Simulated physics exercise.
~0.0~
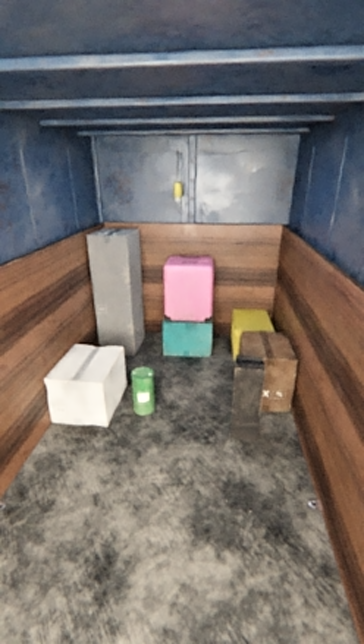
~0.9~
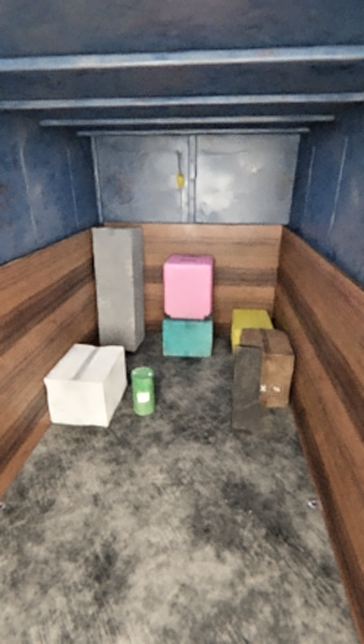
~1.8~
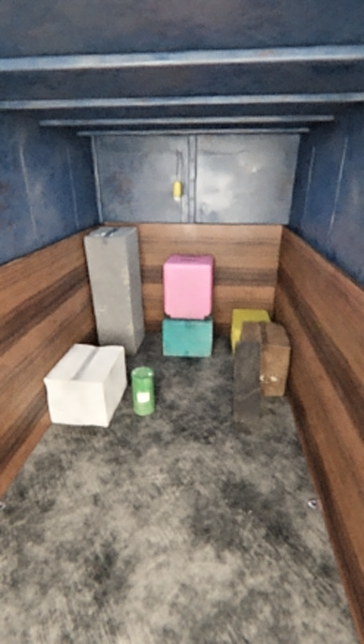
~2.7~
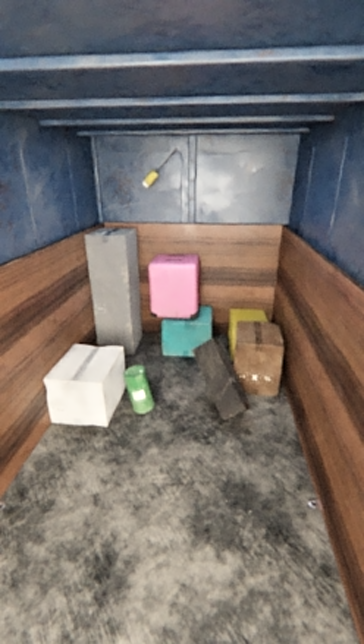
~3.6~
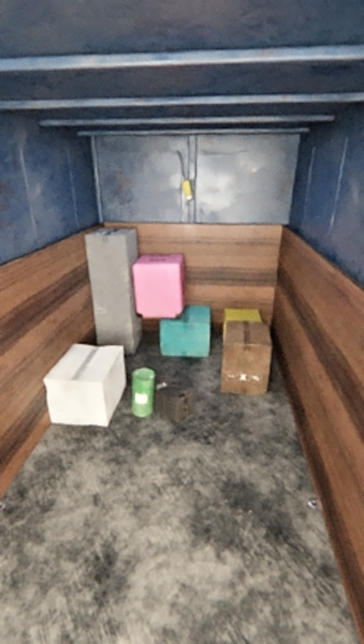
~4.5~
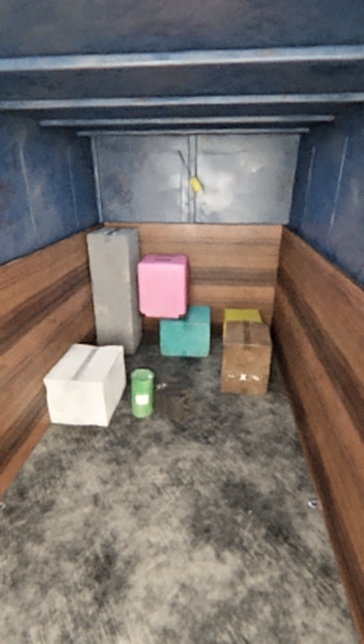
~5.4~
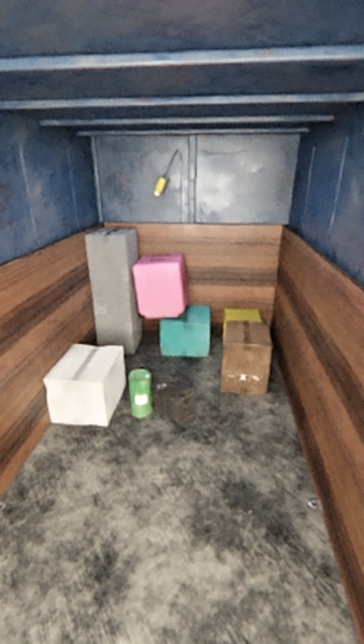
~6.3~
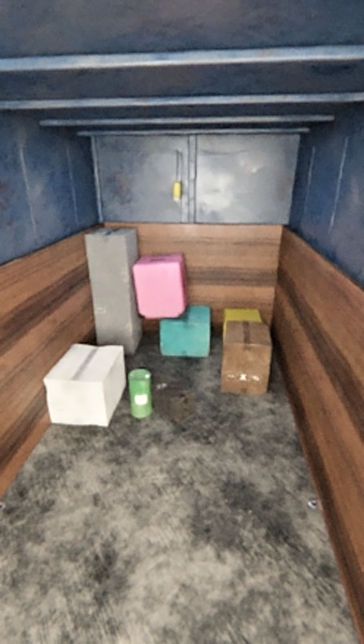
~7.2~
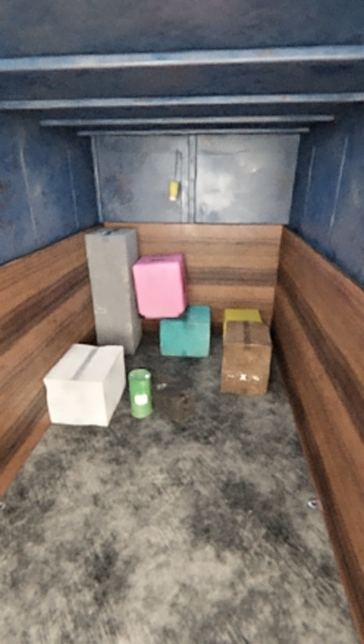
In the back of a moving van, the hanging lamp swung as a tall black box leaned and toppled left onto its side, while the pink case and brown box shifted left and stayed upright, and the other pieces ended up roughly where they began.
